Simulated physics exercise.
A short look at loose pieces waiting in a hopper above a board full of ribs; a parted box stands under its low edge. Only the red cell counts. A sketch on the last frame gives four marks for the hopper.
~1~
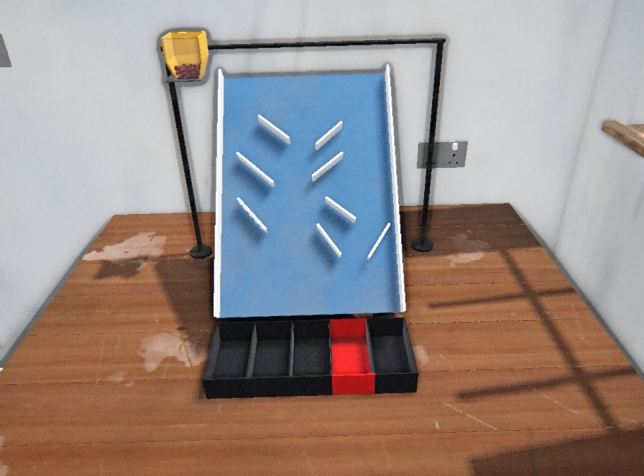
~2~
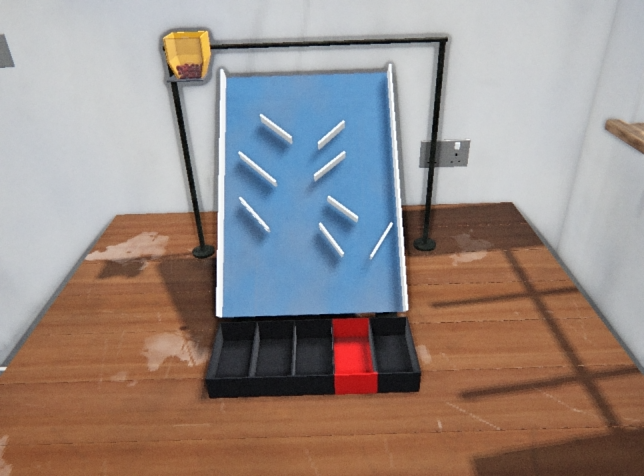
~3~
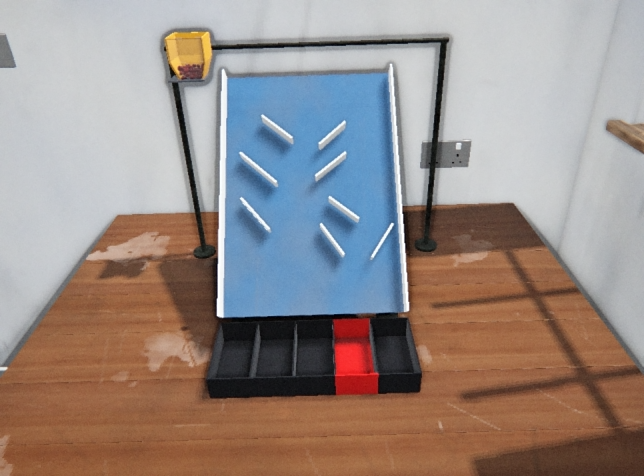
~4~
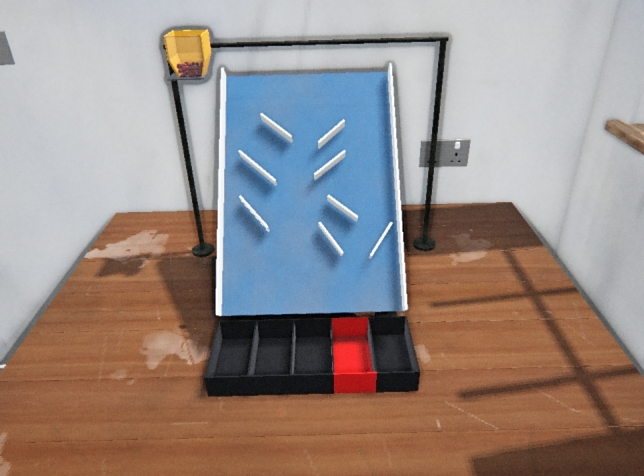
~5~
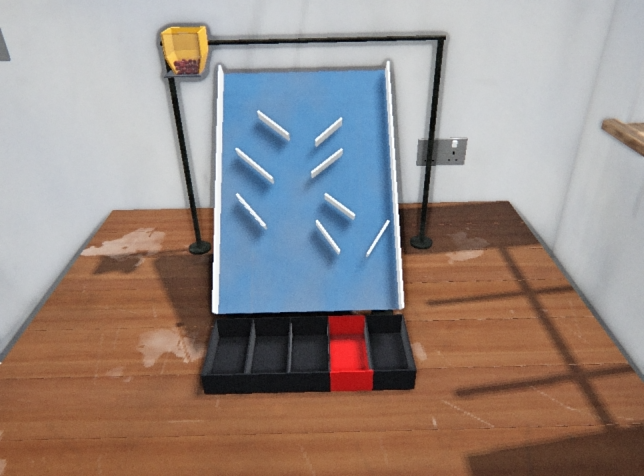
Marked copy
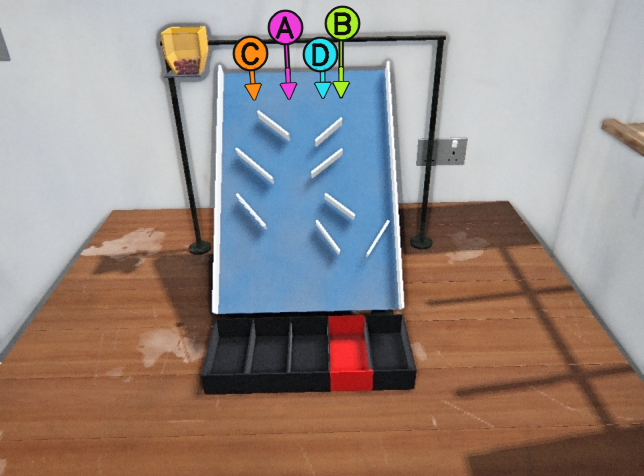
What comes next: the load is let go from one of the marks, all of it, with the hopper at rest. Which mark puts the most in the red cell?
Use mark B.
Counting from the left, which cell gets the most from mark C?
The third.
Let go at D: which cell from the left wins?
The second.
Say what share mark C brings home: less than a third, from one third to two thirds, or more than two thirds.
Mark C gives less than a third.
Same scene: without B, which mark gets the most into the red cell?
That would be C.
On the marked copy, mark A meets the board at (288, 93); mark B meets the board at (341, 91); mark C meets the board at (253, 93); mark D meets the board at (322, 92).
For mark A, not one piece in the red cell, almost all in other cells, about a tenth outside the box.
For mark B, roughly a third in the red cell, roughly two thirds in other cells.
For mark C, about a tenth in the red cell, the larger part in other cells, about a tenth outside the box.
For mark D, about a tenth in the red cell, the larger part in other cells, about a tenth outside the box.
